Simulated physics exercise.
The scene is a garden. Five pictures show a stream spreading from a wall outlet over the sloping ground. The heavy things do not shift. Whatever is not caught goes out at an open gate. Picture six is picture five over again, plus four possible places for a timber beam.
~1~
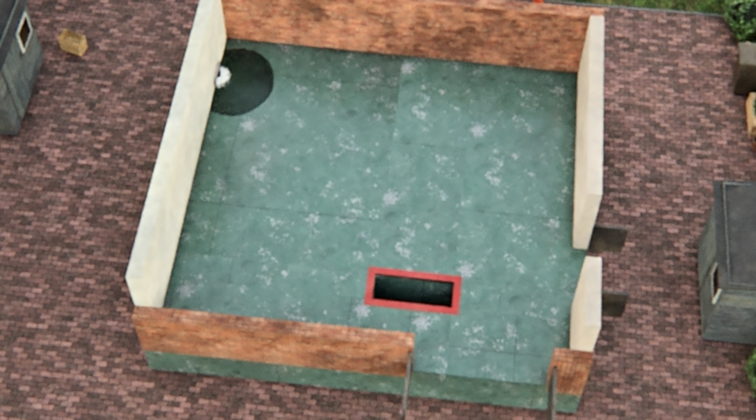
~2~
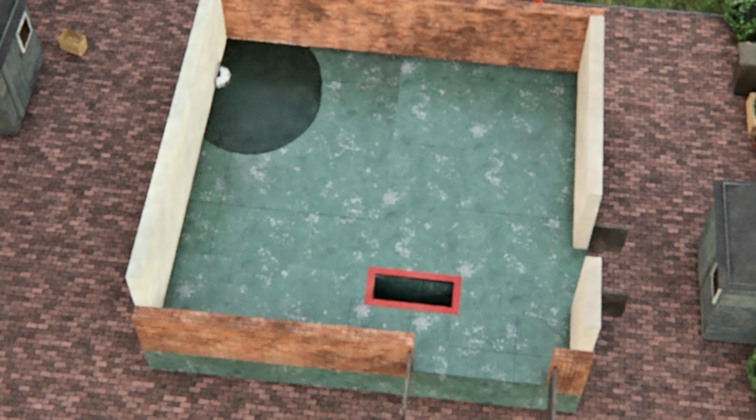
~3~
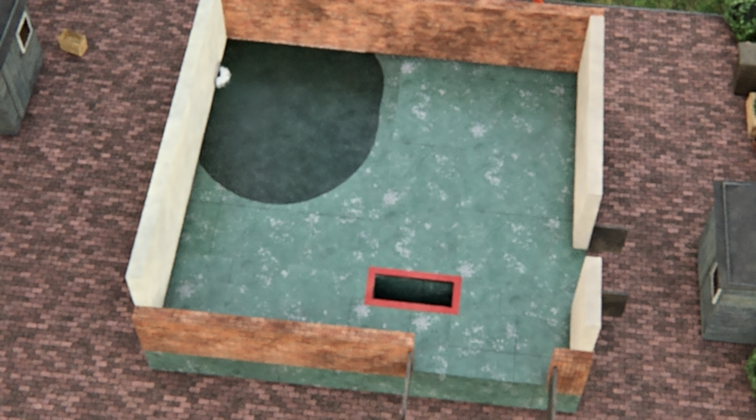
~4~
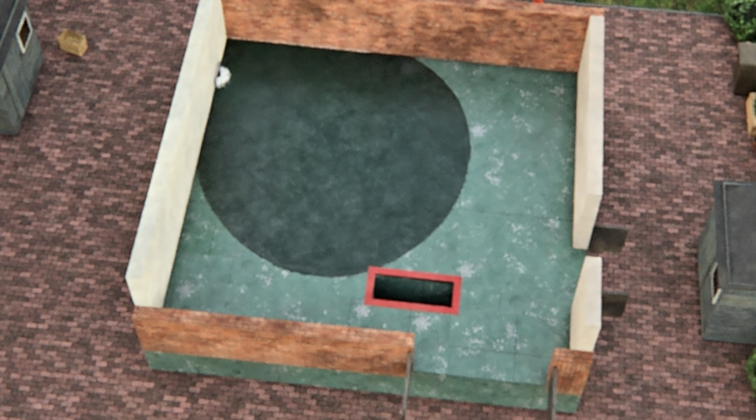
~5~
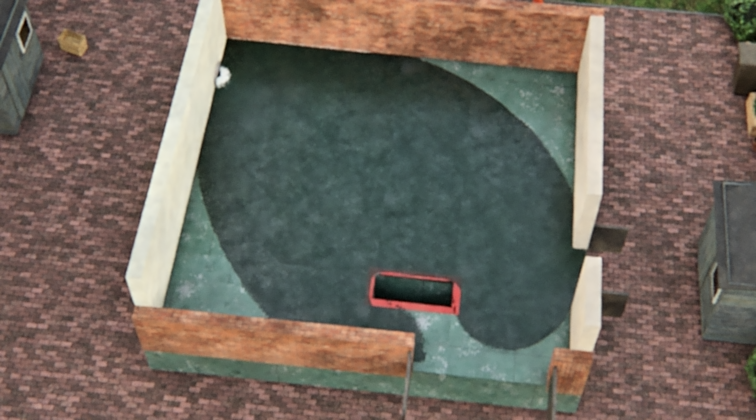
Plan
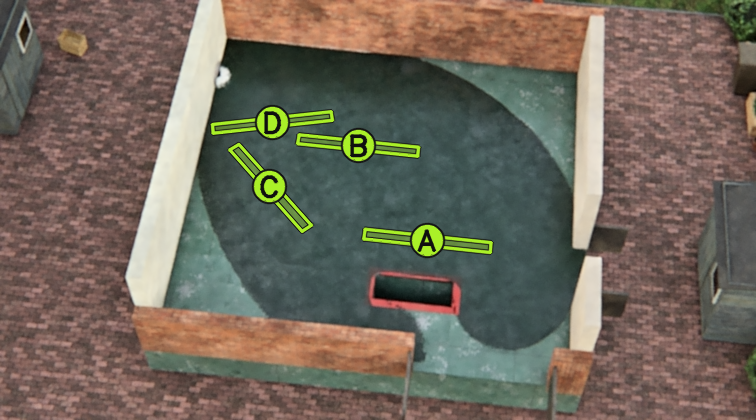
In a walled garden yard, dark water spread from a white outlet in the top left corner across the green ground, until it covered most of it and ran into the red-edged drain.
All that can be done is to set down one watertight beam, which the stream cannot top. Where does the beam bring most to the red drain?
The answer is place C.
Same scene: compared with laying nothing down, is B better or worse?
Worse.
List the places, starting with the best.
The order is C, B, A, D.
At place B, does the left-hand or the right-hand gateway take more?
More leaves on the left.
On the marked copy, A from (364, 234) to (490, 247); B from (298, 139) to (418, 151); C from (234, 147) to (306, 228); D from (212, 128) to (331, 116).
With A, about 12 % of the stream runs into the red drain, about 88 % out by the gates.
With B, about 16 % of the stream runs into the red drain, about 84 % out by the gates.
With C, about 31 % of the stream runs into the red drain, about 69 % out by the gates.
With D, about 5 % of the stream runs into the red drain, about 95 % out by the gates.
